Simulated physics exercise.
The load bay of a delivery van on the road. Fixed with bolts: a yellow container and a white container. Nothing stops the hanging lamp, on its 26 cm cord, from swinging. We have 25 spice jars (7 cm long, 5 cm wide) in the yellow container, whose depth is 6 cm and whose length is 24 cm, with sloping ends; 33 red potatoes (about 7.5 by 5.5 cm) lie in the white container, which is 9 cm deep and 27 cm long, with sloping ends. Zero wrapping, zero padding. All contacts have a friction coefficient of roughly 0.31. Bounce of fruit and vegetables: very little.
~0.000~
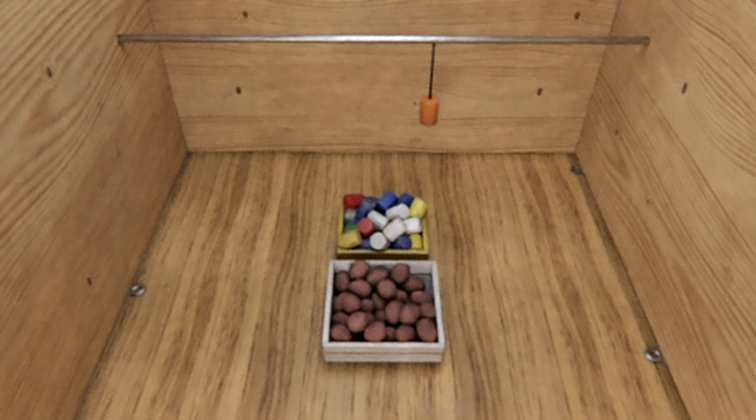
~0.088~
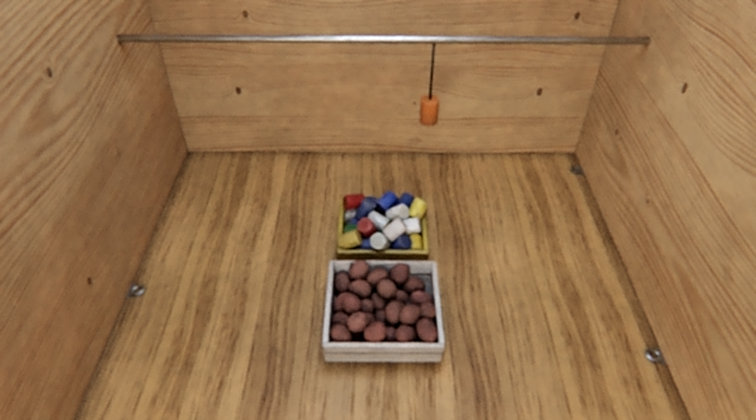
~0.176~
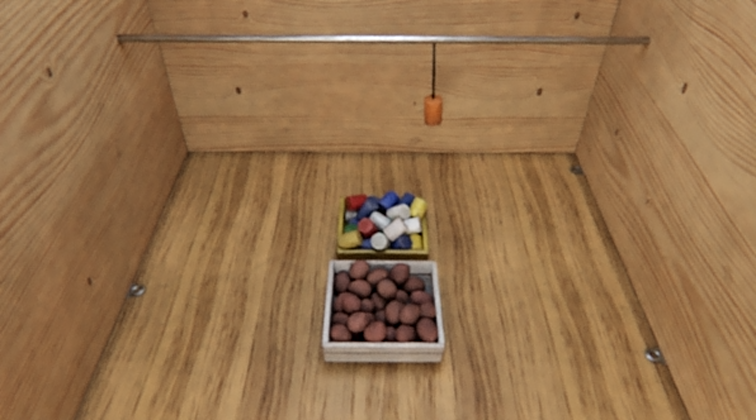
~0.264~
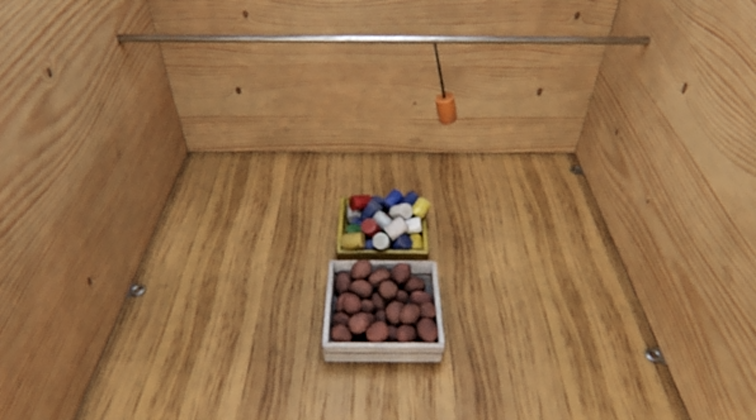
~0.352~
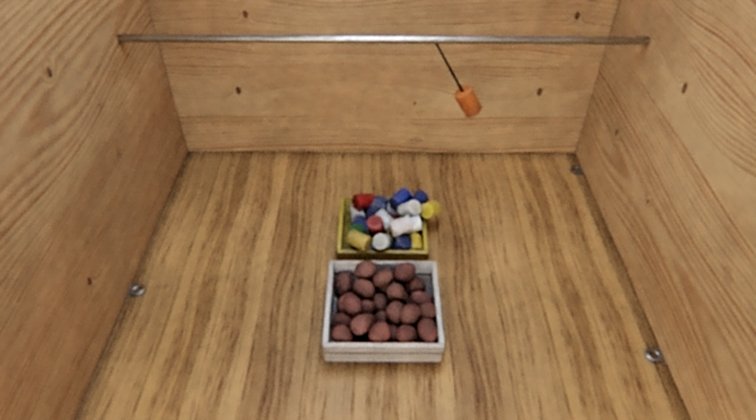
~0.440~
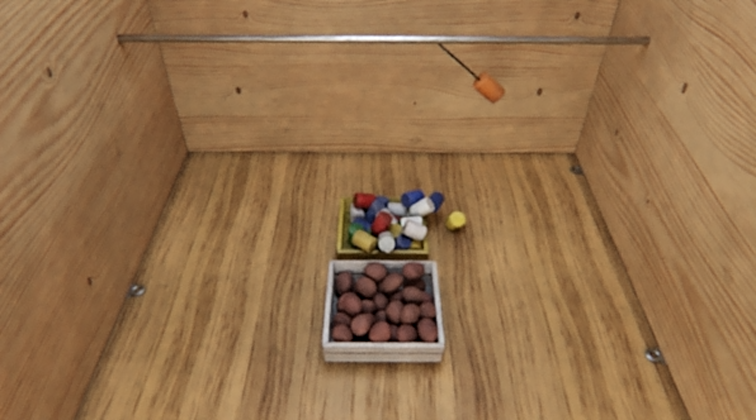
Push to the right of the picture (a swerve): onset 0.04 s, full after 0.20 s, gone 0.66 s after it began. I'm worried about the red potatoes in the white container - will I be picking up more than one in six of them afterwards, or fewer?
I'd say the toll comes in beneath a sixth.
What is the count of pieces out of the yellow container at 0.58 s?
Out by then, roughly: Yellow container 6.
After 0.58 s, yellow container 19 in, 6 out and white container 33 in, 0 out.
After 0.75 s, yellow container 18 in, 7 out and white container 33 in, 0 out.
After 0.99 s, yellow container 18 in, 7 out and white container 33 in, 0 out.
Outcome (at 1.30 s), yellow container 18 in, 7 out and white container 33 in, 0 out. Asked share, 0 of 33, 0 per cent.
